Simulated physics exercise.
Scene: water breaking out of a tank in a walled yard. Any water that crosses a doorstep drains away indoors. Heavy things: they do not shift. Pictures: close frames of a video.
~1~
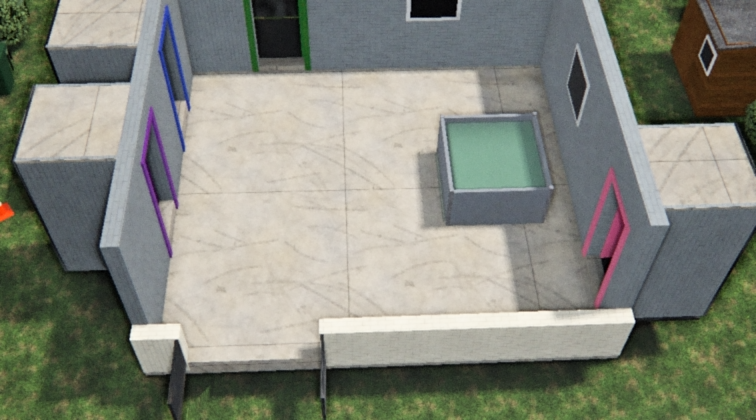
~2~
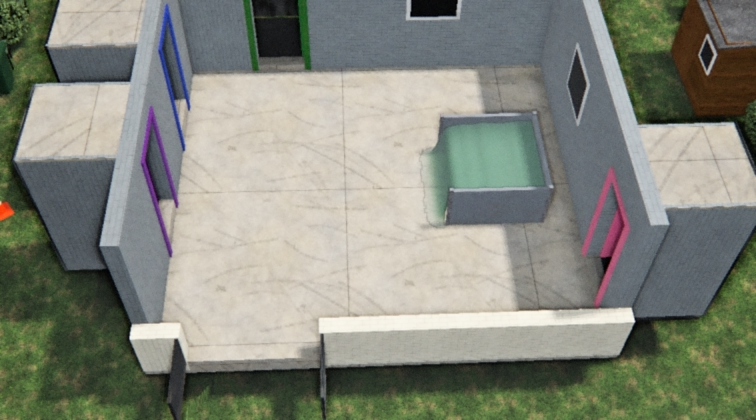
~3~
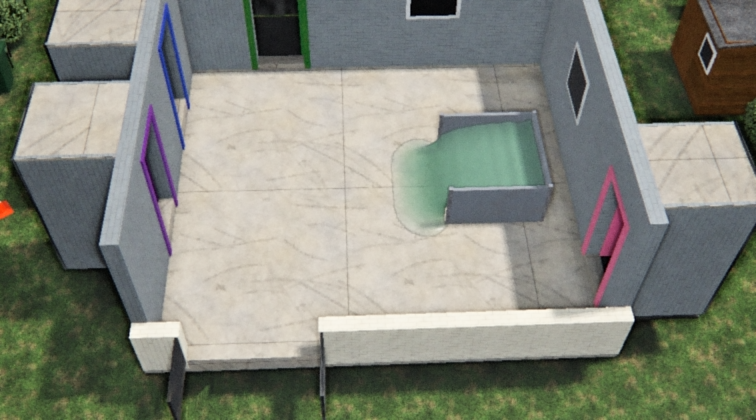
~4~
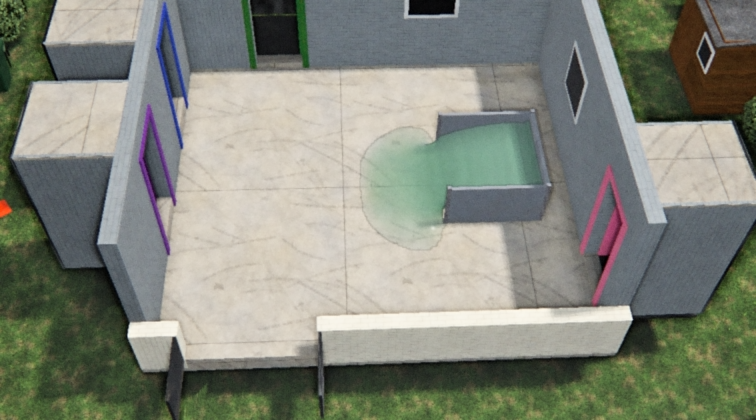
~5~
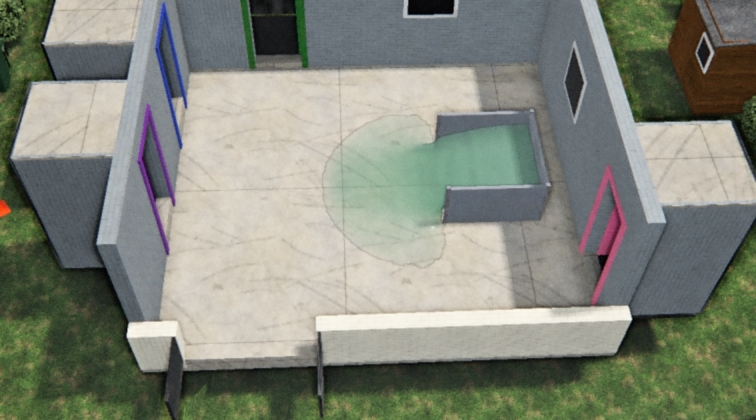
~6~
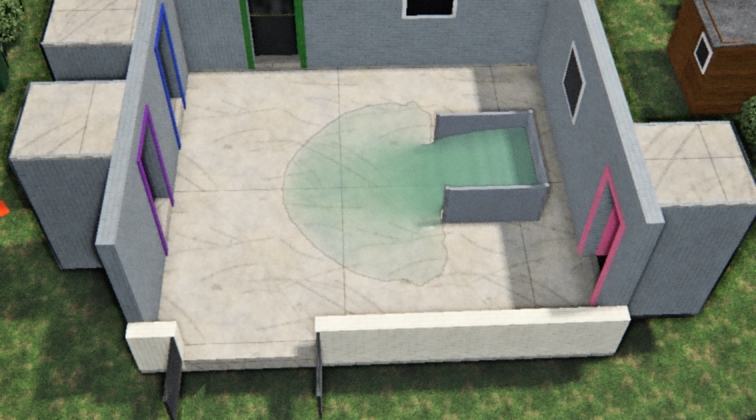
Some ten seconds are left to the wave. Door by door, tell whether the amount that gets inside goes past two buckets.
Door by door: The green door stays at two buckets or less, the purple door stays at two buckets or less, the blue door stays at two buckets or less, the pink door stays at two buckets or less.
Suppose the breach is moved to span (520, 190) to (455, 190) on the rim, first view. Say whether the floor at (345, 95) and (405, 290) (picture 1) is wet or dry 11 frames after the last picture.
Note: Point one unreached; point two inundated.
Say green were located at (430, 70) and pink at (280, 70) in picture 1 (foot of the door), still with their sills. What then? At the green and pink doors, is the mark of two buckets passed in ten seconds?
Green stays within the limit, pink exceeds the limit.
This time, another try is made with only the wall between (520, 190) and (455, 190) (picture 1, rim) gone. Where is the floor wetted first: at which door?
It's the pink door that comes first.
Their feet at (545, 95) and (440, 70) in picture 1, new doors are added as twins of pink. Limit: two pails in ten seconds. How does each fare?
Taking them in order: The first door exceeds it, the second door stays short.
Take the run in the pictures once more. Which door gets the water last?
My answer: The pink door.
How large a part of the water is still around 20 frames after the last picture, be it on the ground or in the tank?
My figure is close to 94 percent.
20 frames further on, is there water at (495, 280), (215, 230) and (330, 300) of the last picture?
The three points read clear, soaked through and soaked through.
A moment on, water covers 50 % of the floor; the green door not reached, the purple door wet at the sill, nothing in, the blue door not reached, the pink door not reached.
Next, water covers 60 % of the floor; the green door wet at the sill, nothing in, the purple door wet at the sill, nothing in, the blue door wet at the sill, nothing in, the pink door not reached.
Then, water covers 60 % of the floor; the green door wet at the sill, nothing in, the purple door wet at the sill, nothing in, the blue door wet at the sill, nothing in, the pink door not reached.
Later, water covers 70 % of the floor; the green door under two buckets in, the purple door wet at the sill, nothing in, the blue door wet at the sill, nothing in, the pink door not reached.
In the end, water covers 95 % of the floor; the green door under two buckets in, the purple door wet at the sill, nothing in, the blue door wet at the sill, nothing in, the pink door wet at the sill, nothing in.
